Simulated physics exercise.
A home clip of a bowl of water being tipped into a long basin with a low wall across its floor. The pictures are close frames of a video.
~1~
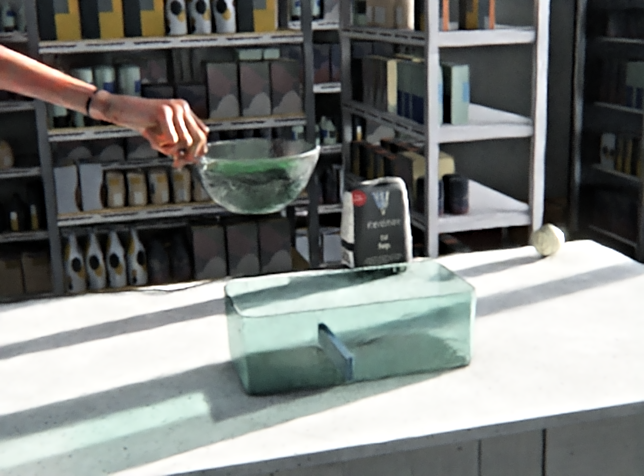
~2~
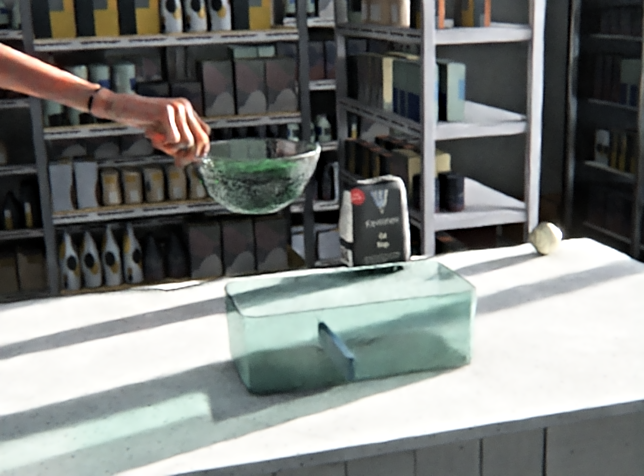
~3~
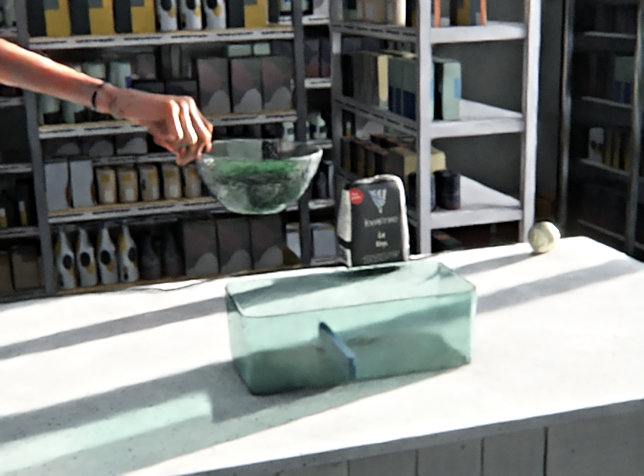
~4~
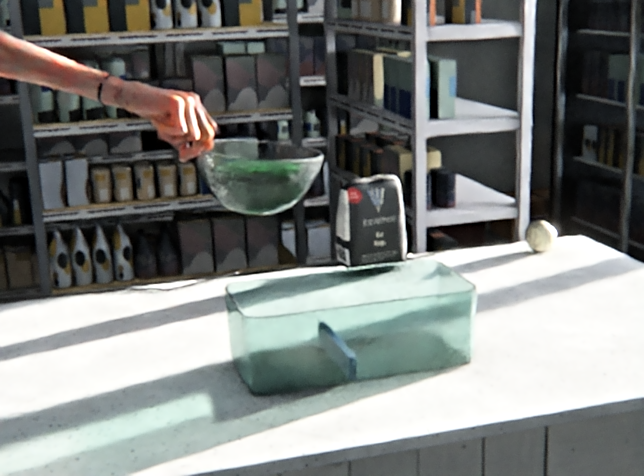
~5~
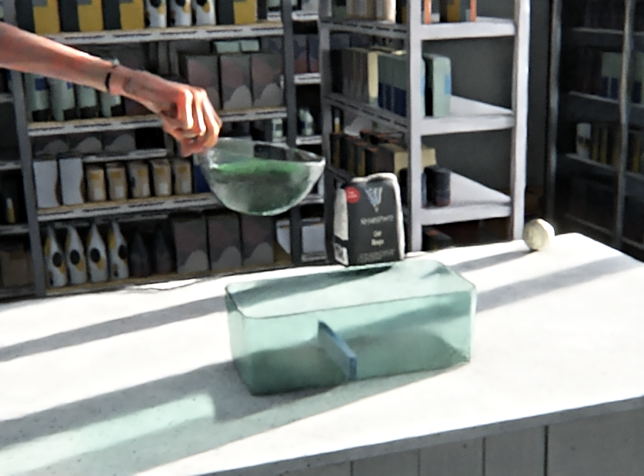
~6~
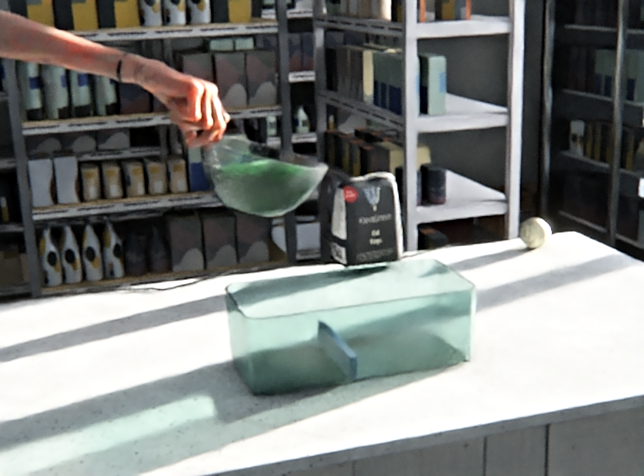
A hand with a dark band at the wrist reaches in from the left, holding a clear glass bowl of green-tinted liquid above a pale, sunlit counter before crowded shelves. A long, pale green see-through basin with a small blue divider sits below, with a black-and-white packet behind it and a pale ball at right. The hand gradually tilts the bowl rightward as the view shifts slightly.
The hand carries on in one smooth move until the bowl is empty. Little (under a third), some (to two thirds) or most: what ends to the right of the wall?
The share right of the wall is over two thirds.
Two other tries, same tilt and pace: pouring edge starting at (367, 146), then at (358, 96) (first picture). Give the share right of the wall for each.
Roughly 90 per cent, and 85 per cent.
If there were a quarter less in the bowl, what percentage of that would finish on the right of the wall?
Roughly 75 in a hundred.
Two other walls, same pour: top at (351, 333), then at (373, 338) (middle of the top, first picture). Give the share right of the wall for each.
About 65 and 30 per cent.
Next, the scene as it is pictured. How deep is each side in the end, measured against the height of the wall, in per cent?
The left part 20 per cent, the right part 50.
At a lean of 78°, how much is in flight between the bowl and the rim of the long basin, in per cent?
Near 45 %.
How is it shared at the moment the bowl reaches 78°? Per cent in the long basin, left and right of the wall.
Near 0 on the left, 25 on the right.
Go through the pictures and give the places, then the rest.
In the first picture, tilt 0°; pouring edge (315, 146); surface from (198, 174) to (308, 166); the long basin's rim runs from (231, 302) to (457, 276); the wall's top is at (334, 340).
In the second picture, tilt 1°; pouring edge (317, 147); surface from (199, 173) to (309, 165).
In the third picture, tilt 3°; pouring edge (318, 150); surface from (201, 174) to (310, 167).
In the fourth picture, tilt 7°; pouring edge (320, 154); surface from (203, 174) to (311, 168).
In the fifth picture, tilt 11°; pouring edge (321, 159); surface from (206, 174) to (313, 169).
In the sixth picture, tilt 17°; pouring edge (323, 166); surface from (208, 175) to (317, 169).
A moment on, the bowl is tipped on its side and 32 per cent is still to pour, 0 is left of the wall and 25 right of it.
Next, the bowl is tipped right over and 0 per cent is still to pour, 20 is left of the wall and 78 right of it.
Then the bowl is tipped right over and 0 per cent is still to pour, 20 is left of the wall and 79 right of it.
Later the bowl is tipped right over and 0 per cent is still to pour, 21 is left of the wall and 78 right of it.
At rest 21 per cent lies left of the wall, 78 right of it and 1 outside.
